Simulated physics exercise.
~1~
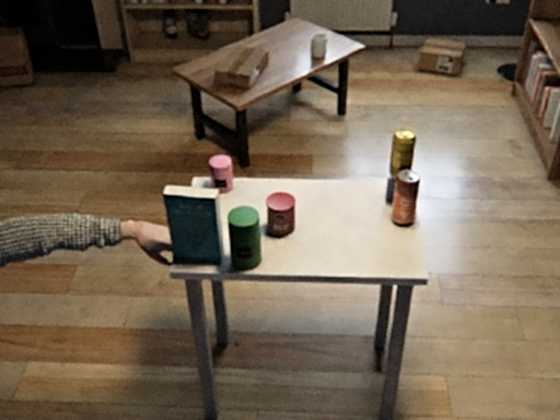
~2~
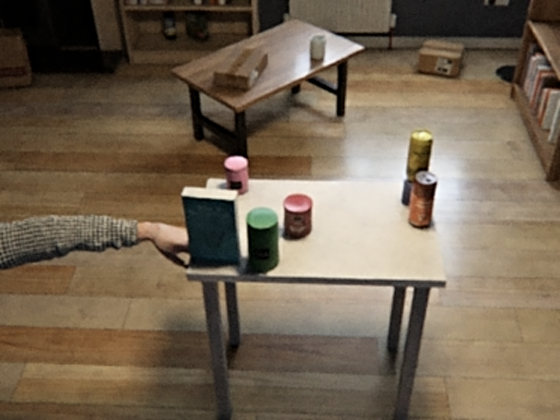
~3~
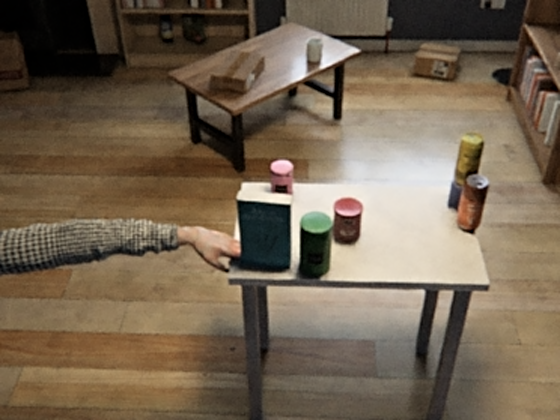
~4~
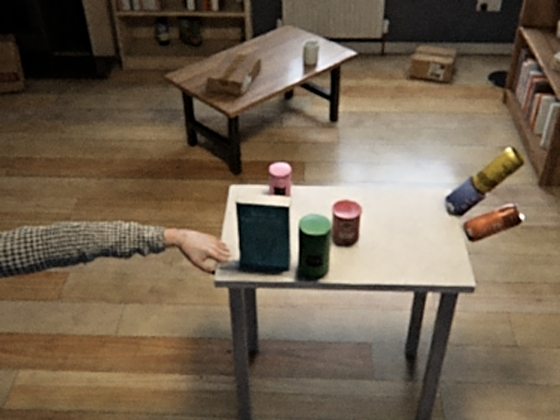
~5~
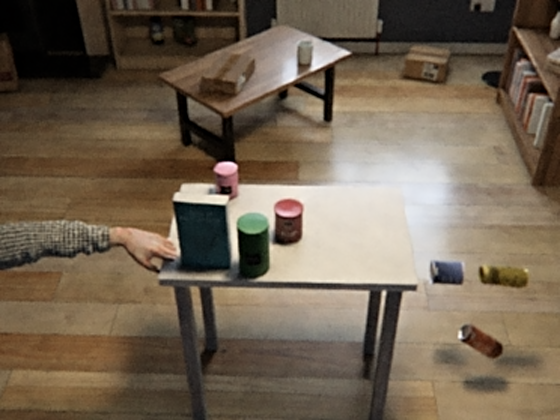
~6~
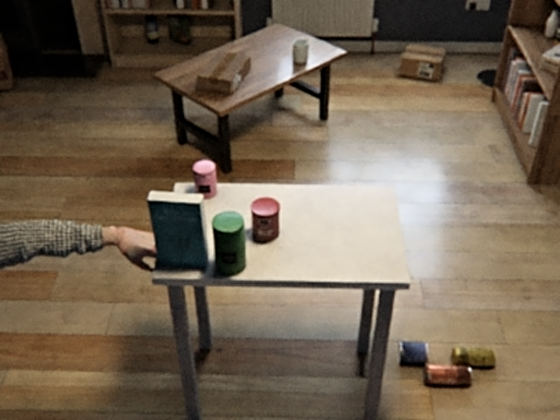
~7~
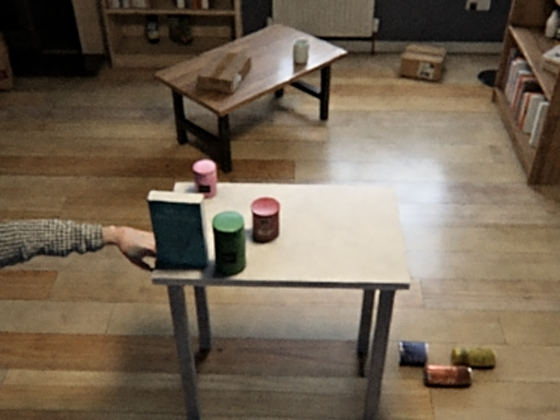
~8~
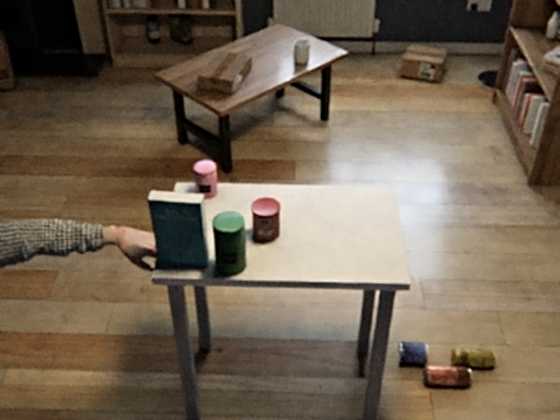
In a room with a wooden floor, a hand at a small table's left edge moved it right and then jerked it back left, and the orange, yellow and blue cans toppled off the right side and ended up lying on the floor.
